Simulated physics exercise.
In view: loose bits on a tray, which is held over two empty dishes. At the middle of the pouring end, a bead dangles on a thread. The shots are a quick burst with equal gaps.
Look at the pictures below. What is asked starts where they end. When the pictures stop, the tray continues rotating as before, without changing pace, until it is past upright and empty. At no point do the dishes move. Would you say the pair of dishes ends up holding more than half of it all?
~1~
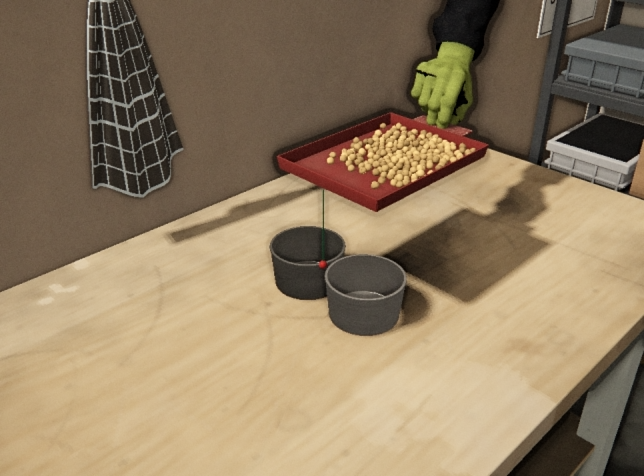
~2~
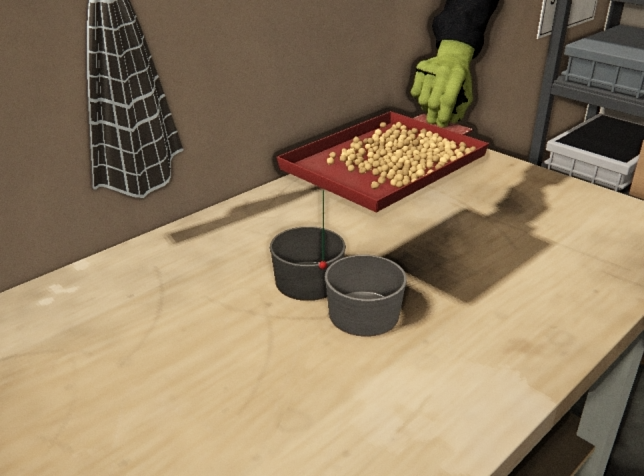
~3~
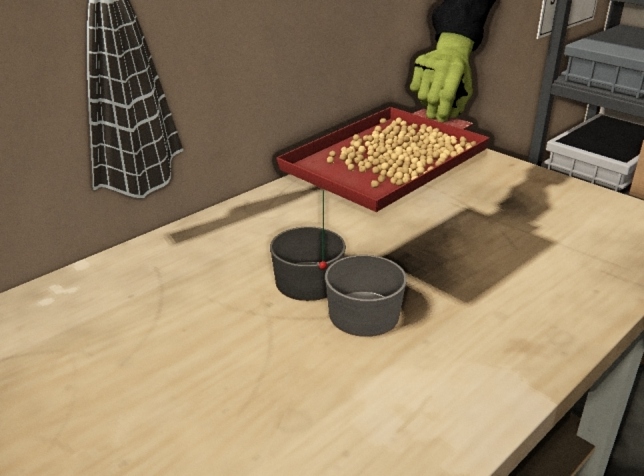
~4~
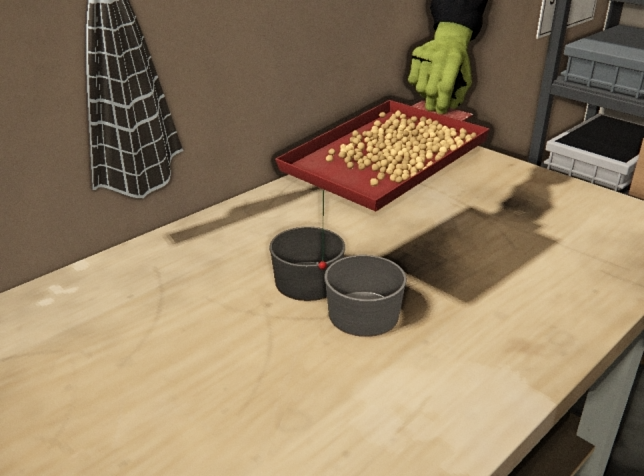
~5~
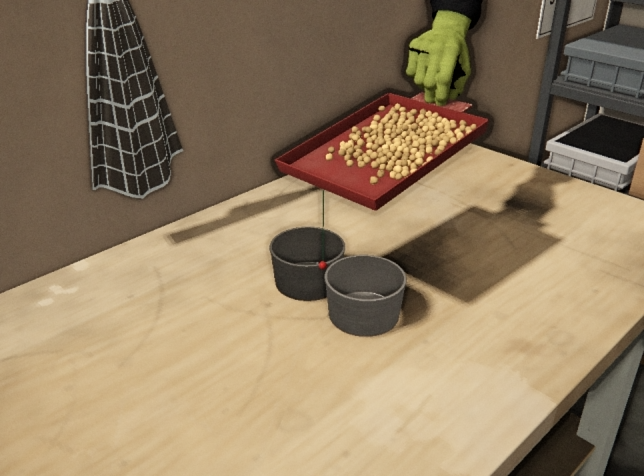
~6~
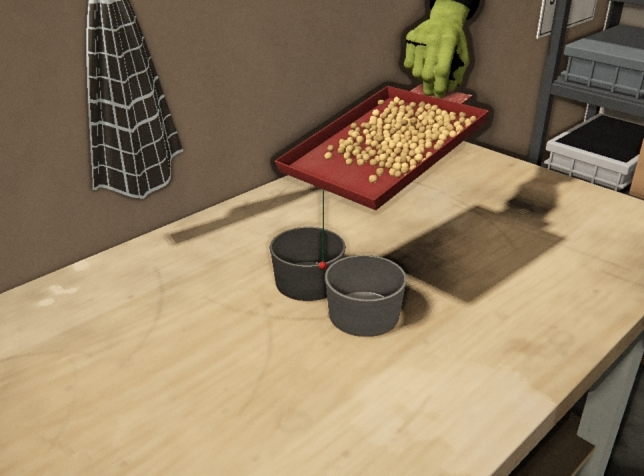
Most is lost.
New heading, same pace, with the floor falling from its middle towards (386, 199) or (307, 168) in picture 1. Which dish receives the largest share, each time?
Outcome one: The right side; outcome two: The left side.
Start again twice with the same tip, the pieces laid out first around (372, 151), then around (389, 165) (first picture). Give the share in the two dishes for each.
Close to 0 per cent, followed by close to 0 per cent.
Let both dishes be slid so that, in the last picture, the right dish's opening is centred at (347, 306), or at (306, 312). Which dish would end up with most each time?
One: The dish on the left. Two: Left.
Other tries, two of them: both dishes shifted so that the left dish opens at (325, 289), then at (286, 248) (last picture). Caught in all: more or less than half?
First shift, a minority share; second shift, a minority share.
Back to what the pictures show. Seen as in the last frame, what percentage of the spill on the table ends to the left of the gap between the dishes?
I'd guess close to 90 %.
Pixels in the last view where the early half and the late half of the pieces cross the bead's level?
Around (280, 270), followed by around (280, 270).
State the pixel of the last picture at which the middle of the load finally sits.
Once it all stops, the middle lies near (264, 324).
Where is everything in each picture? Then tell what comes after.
In the first picture, corners of the pouring end near (280, 156) and (377, 198), level; middle of the load near (403, 156), dried chickpeas; left dish near (281, 274); right dish near (338, 308); bead on its thread near (323, 265).
In the second picture, corners of the pouring end near (280, 157) and (377, 199), level; middle of the load near (403, 156).
In the third picture, corners of the pouring end near (280, 158) and (376, 199), tipped barely, lowest at the left corner; middle of the load near (403, 152).
In the fourth picture, corners of the pouring end near (279, 159) and (375, 198), tipped a little, lowest at the left corner; middle of the load near (403, 148).
In the fifth picture, corners of the pouring end near (278, 159) and (375, 198), tipped a little, lowest at the left corner; middle of the load near (402, 142).
In the sixth picture, corners of the pouring end near (278, 160) and (374, 198), tipped a little, lowest at the left corner; middle of the load near (402, 138); left dish near (281, 275); right dish near (338, 309).
Shortly afterwards, tray tipped steeply; all but a few on the tray; only a few in the air.
Next, tray tipped right over; all but a few on the tray; a little outside both; only a few in the air.
Some moments later, tray tipped past a quarter turn; only a few in the right dish; only a few in the left dish; all but a few outside both.
In the end, tray tipped past a quarter turn; only a few in the right dish; only a few in the left dish; all but a few outside both.
